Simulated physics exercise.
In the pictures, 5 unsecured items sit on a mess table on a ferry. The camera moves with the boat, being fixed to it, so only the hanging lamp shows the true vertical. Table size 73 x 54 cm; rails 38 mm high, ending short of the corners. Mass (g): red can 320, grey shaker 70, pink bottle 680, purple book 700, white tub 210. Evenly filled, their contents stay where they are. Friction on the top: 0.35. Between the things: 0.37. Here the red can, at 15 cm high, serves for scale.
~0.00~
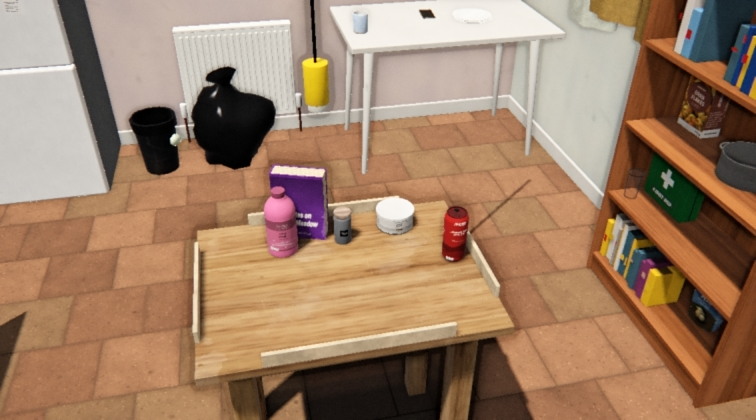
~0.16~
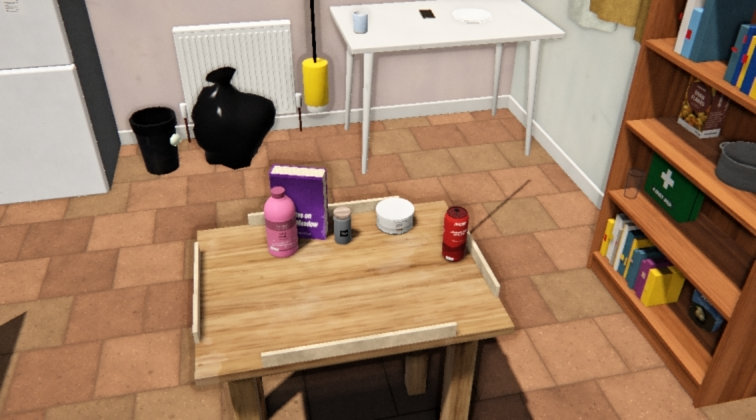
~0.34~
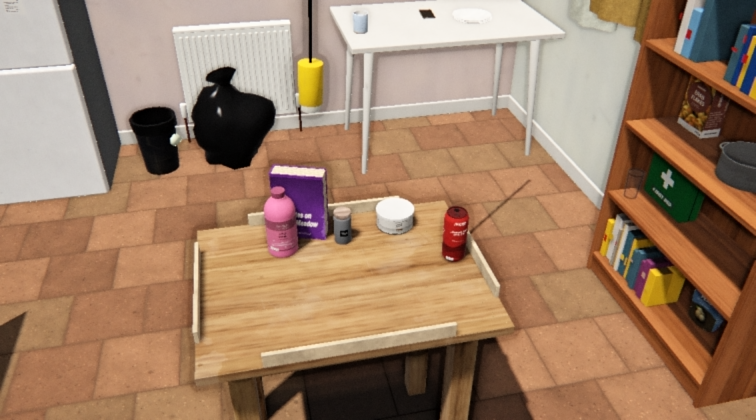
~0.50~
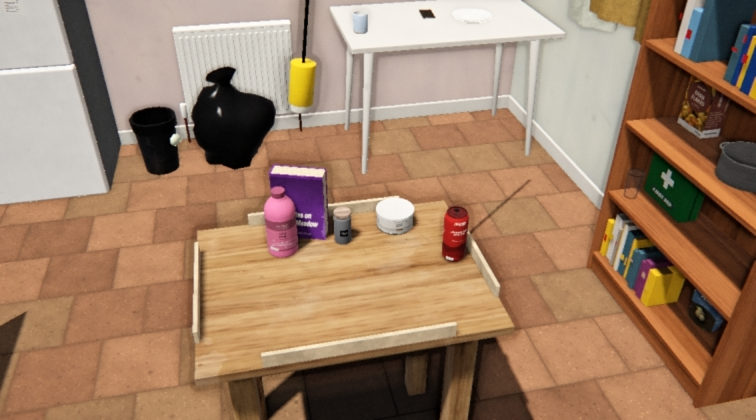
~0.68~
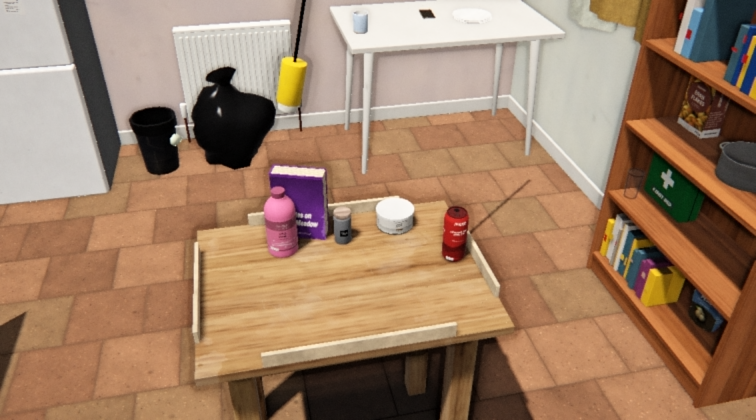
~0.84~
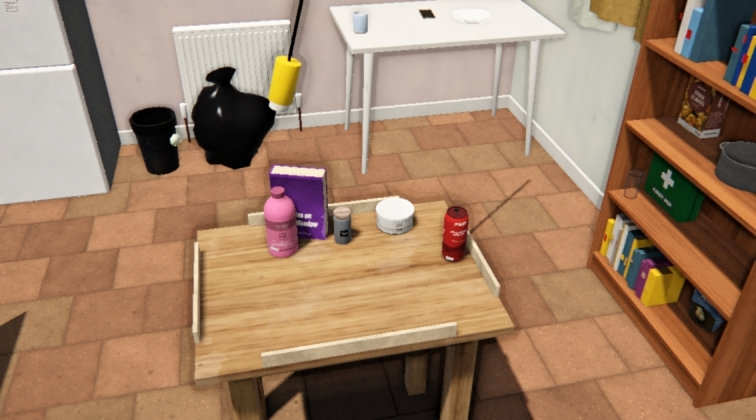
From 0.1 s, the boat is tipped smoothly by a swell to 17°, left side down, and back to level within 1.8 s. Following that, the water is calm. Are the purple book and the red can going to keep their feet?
Well, the purple book does not tip, while the red can does not tip.
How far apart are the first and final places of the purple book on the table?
It ends up around 0 cm from its start.
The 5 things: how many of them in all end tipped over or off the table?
0.
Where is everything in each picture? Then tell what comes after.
Boat level; purple book (300, 203); red can (455, 235), in the first frame.
Boat level; white tub (395, 216); grey shaker (343, 226), in the second frame.
Floor tilted 3°, left side down; pink bottle (281, 220); white tub (395, 216), in the third frame.
Floor tilted 7°, left side down; grey shaker (343, 226); pink bottle (281, 220), in the fourth frame.
Floor tilted 12°, left side down; white tub (395, 216); grey shaker (343, 226), in the fifth frame.
Floor tilted 16°, left side down; purple book (300, 203); red can (455, 235), in the sixth frame.
By 1.14 s, floor tilted 16°, left side down.
By 1.54 s, floor tilted 6°, left side down.
By 1.84 s, boat level.
When it is over (2.4 s), all 5 within 5 cm of the start. In the last view, purple book near (300, 203), red can near (455, 235).
